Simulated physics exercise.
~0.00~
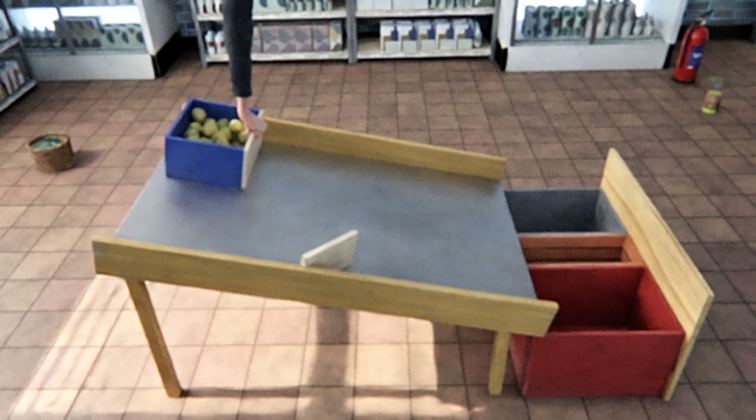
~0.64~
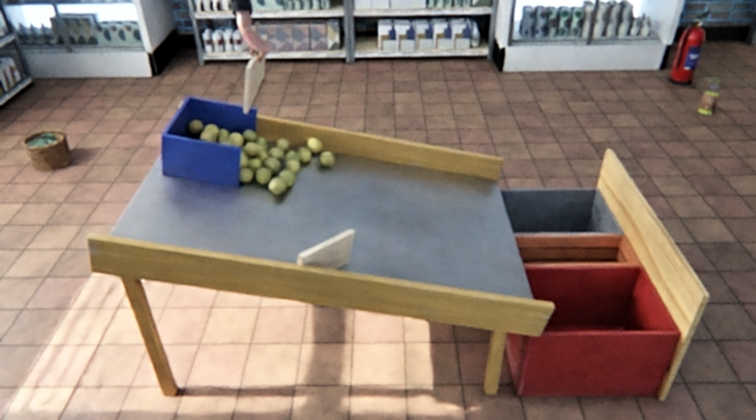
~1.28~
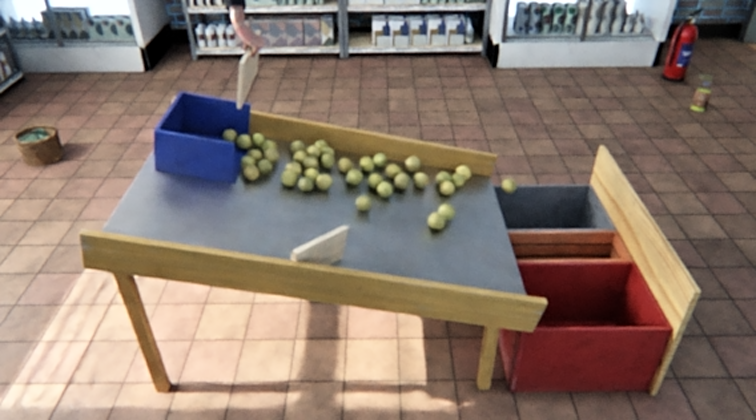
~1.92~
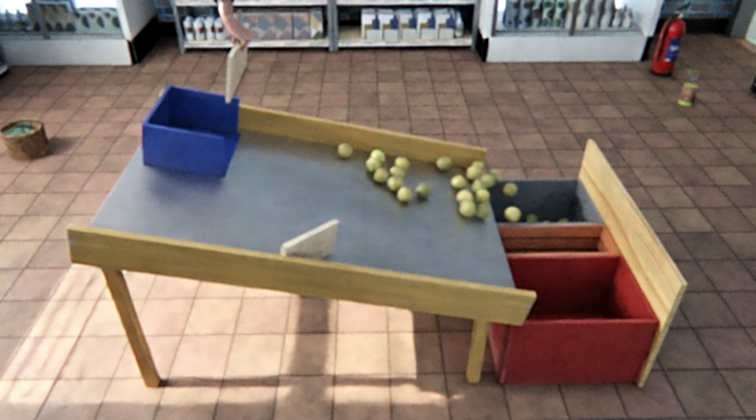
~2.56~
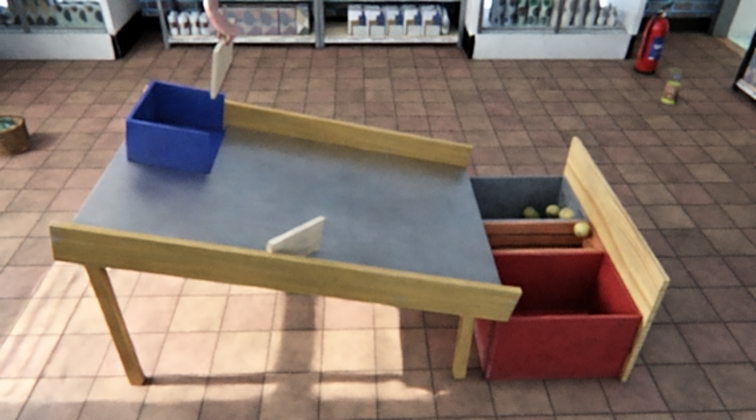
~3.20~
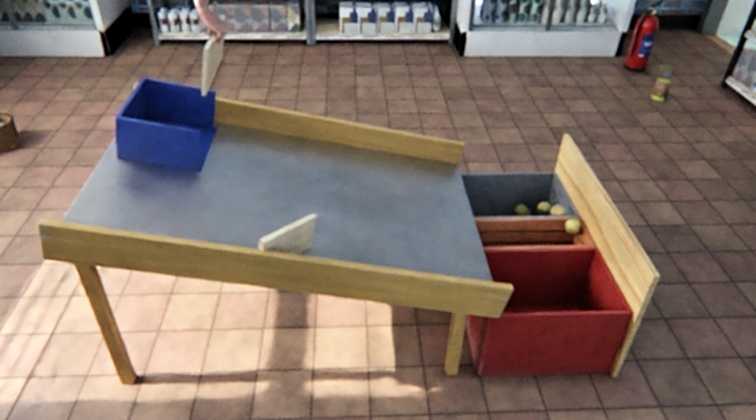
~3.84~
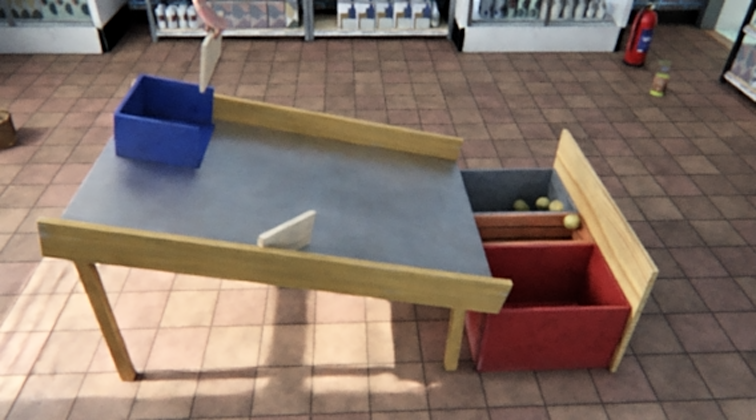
In a shop, a hand lifted a pale board from a blue box on a sloping table, and the round yellowish fruit rolled down to the right, mostly dropping into the grey tub, with at least one resting at the orange bin and none in the red.
